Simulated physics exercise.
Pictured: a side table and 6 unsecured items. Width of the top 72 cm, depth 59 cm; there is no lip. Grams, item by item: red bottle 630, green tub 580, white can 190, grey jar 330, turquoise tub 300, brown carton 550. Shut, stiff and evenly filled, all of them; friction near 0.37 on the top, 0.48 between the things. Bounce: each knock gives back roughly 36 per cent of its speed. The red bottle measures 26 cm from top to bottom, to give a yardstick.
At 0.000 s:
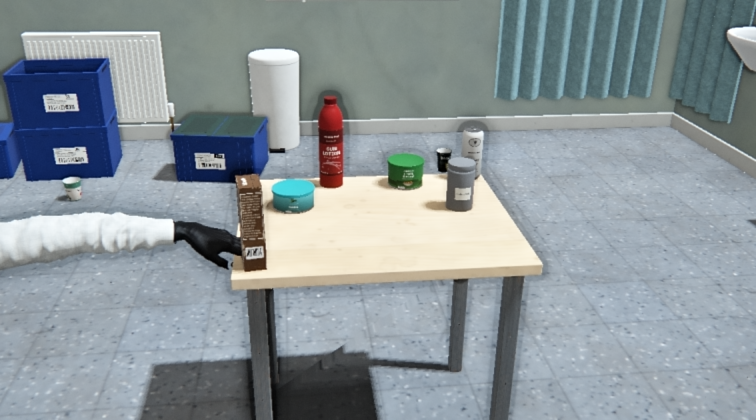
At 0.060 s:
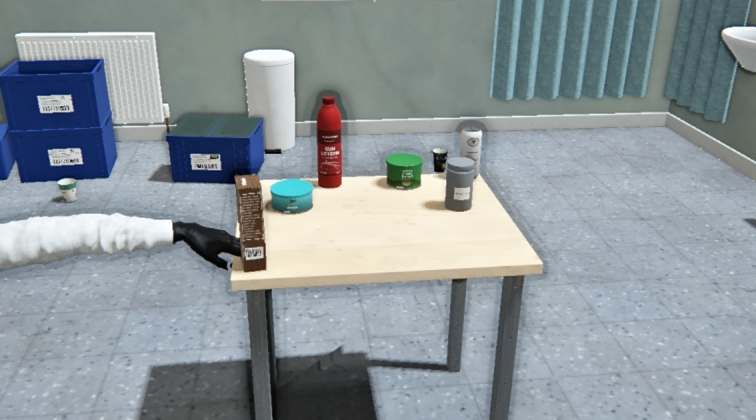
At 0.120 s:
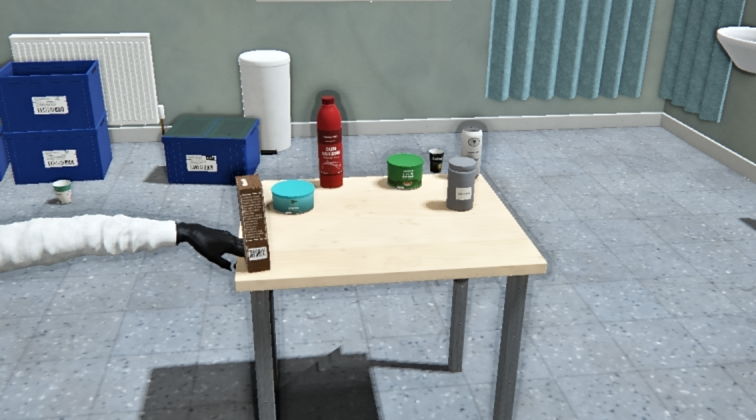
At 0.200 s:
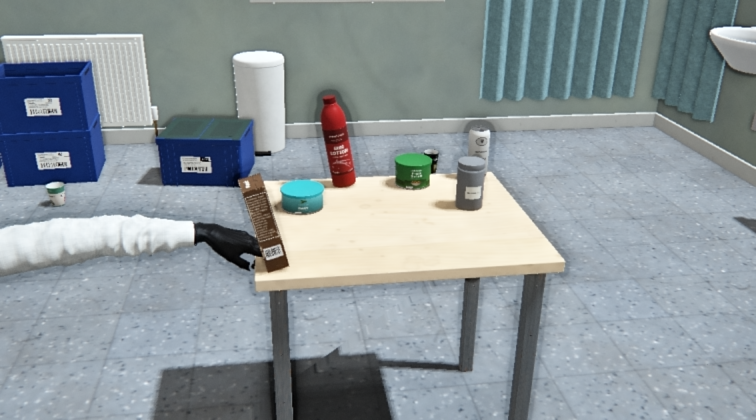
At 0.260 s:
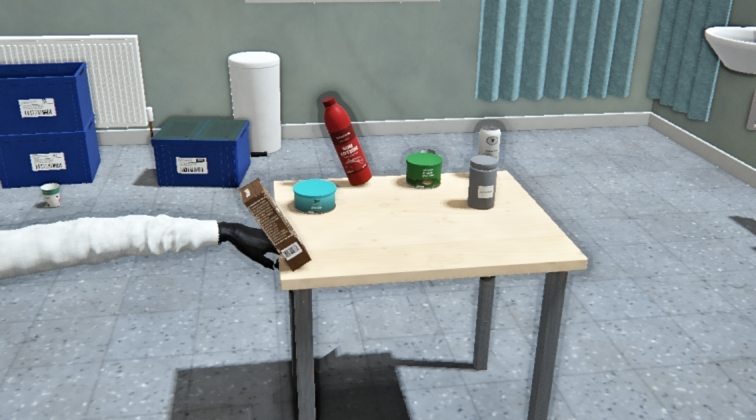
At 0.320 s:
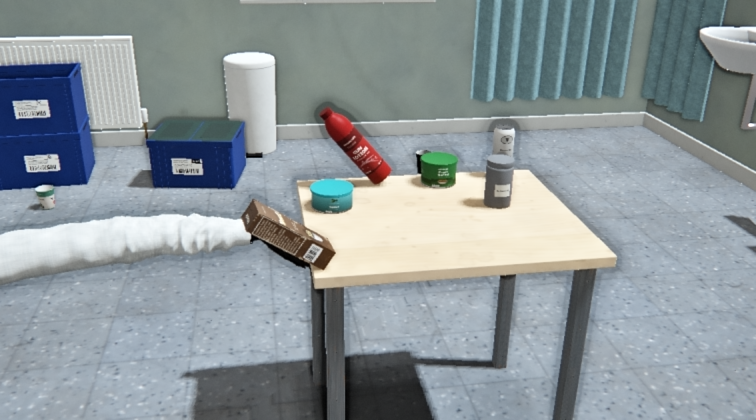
A white-sleeved arm with a black glove reaches in from the left and pushes a pale wooden table rightward across a blue-grey tiled floor, seen from slightly above by a nearly still camera. On top stand a brown carton, turquoise and green tubs, a red bottle, a grey jar and a white can, with blue crates behind. The carton leans left over the edge, then the bottle tilts left too, while the tubs shift slightly.
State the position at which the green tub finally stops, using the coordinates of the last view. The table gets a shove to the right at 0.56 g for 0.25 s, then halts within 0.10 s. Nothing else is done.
Final position of the green tub: (486, 168).
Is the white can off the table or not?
White can: Goes out of bounds.
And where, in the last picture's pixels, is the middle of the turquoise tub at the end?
It ends up at about (385, 194).
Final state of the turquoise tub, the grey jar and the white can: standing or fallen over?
In the last frame the turquoise tub remains up, the grey jar remains up and the white can does not stay up.
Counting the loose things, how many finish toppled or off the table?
The number is 3.
By 0.42 s, table shifted 24 cm; green tub 3 cm from its spot near (466, 169); red bottle on its side; turquoise tub 3 cm from its spot.
By 0.72 s, table shifted 24 cm; white can now off the table; green tub 3 cm from its spot near (486, 168); red bottle on its side.
By 1.02 s, table shifted 24 cm; green tub 3 cm from its spot near (486, 168); red bottle on its side; grey jar 3 cm from its spot.
When it is over (1.3 s), off the table, white can and brown carton; lying over on the table, red bottle; the other 3 within 5 cm of the start. End places, in pixels of the last picture, green tub near (486, 168).
